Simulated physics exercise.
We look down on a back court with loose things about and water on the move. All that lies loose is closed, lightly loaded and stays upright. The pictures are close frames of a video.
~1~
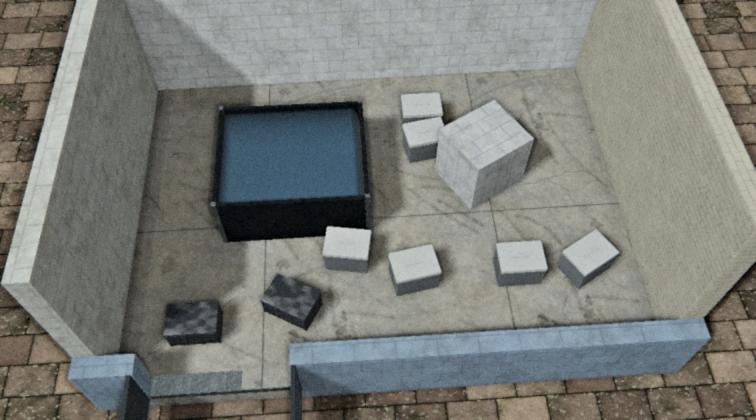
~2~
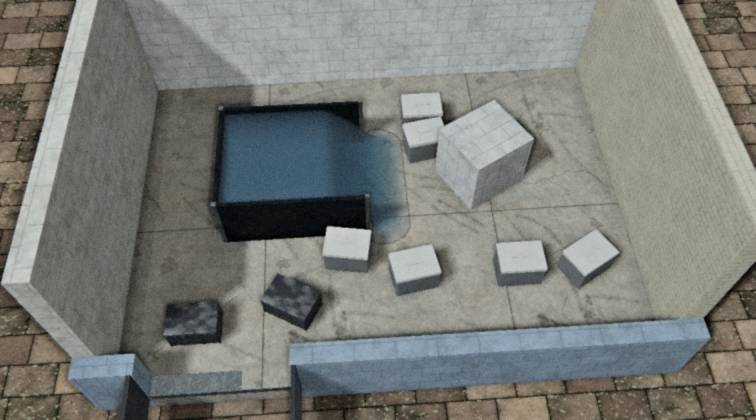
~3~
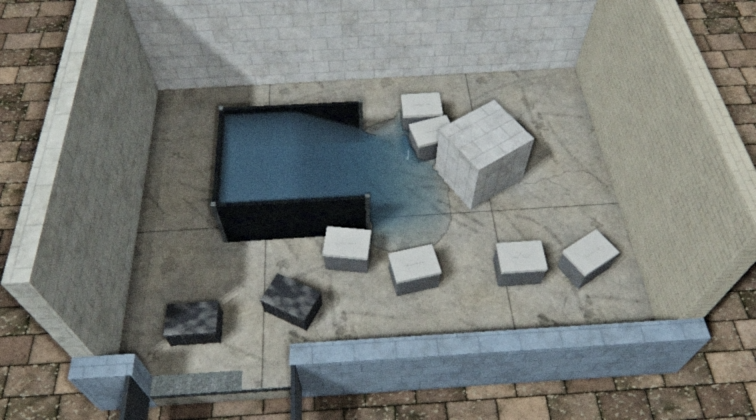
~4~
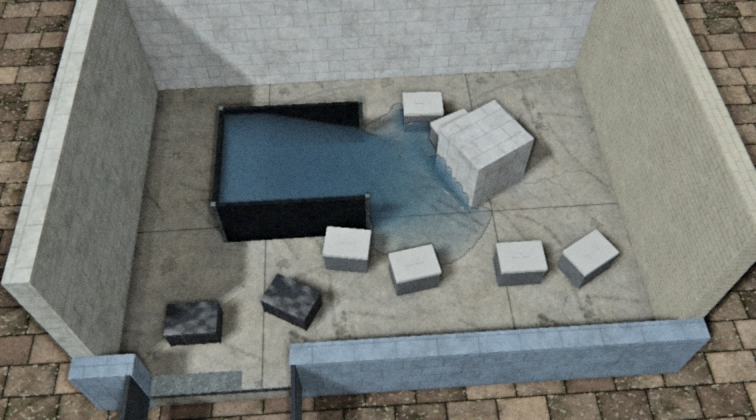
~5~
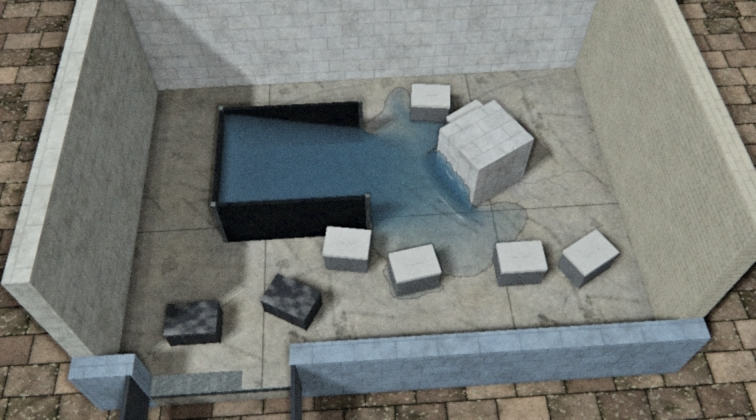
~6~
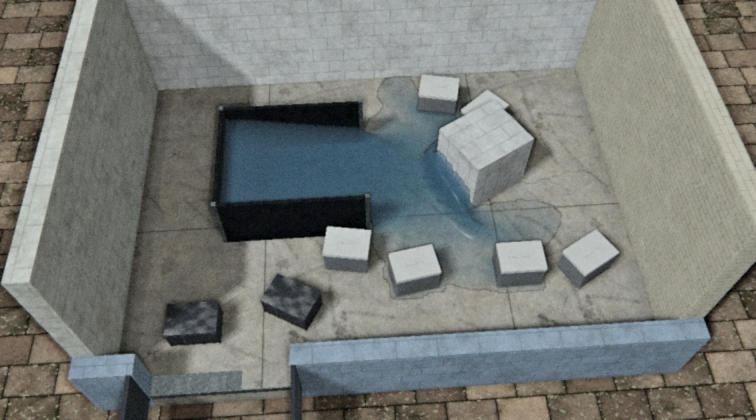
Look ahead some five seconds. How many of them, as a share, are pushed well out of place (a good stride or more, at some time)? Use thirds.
Share: Between one and two thirds.
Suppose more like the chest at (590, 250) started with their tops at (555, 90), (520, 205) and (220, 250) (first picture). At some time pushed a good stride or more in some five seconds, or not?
In that order: Shifted that much, shifted that much, no.
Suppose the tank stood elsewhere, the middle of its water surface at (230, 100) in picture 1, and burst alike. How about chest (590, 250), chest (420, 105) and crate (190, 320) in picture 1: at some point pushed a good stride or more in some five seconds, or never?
As listed: Shifted that much, moved that far, no.
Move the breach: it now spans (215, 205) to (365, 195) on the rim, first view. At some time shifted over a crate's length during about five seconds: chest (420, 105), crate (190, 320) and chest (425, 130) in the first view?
One after the other: Short of that, shifted that much, never so far.
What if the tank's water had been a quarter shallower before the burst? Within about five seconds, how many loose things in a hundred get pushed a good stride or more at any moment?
About 60 per cent.
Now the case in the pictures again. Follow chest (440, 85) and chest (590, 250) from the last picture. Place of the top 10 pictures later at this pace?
Near (479, 55) and (638, 280).
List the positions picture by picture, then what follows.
In the first frame, a chest at (426, 131) rests on the ground; a chest at (422, 104) rests on the ground; 0 of 8 have shifted.
In the second frame, a chest at (426, 131), on the bottom; a chest at (422, 104) rests on the ground; 0 of 8 have shifted.
In the third frame, a chest at (433, 130) rests on the ground, close to its start; a chest at (422, 104) rests on the ground; 1 of 8 have shifted.
In the fourth frame, a chest at (455, 125) rests on the ground, a stride from its start; a chest at (423, 103) rests on the ground, close to its start; 1 of 8 have shifted.
In the fifth frame, a chest at (471, 117) rests on the ground, a stride from its start; a chest at (431, 95), on the bottom, close to its start; 2 of 8 have shifted.
In the sixth frame, a chest at (485, 107) rests on the ground, a stride from its start; a chest at (439, 86) rests on the ground, a stride from its start; 2 of 8 have shifted.
A moment on, 2 of 8 are well off their spots; 0 afloat.
Next, 4 of 8 are well off their spots; 4 afloat.
Later, 5 of 8 are well off their spots; 4 afloat.
In the end, 4 of 8 are well off their spots, and 5 have been at some point; 5 afloat.
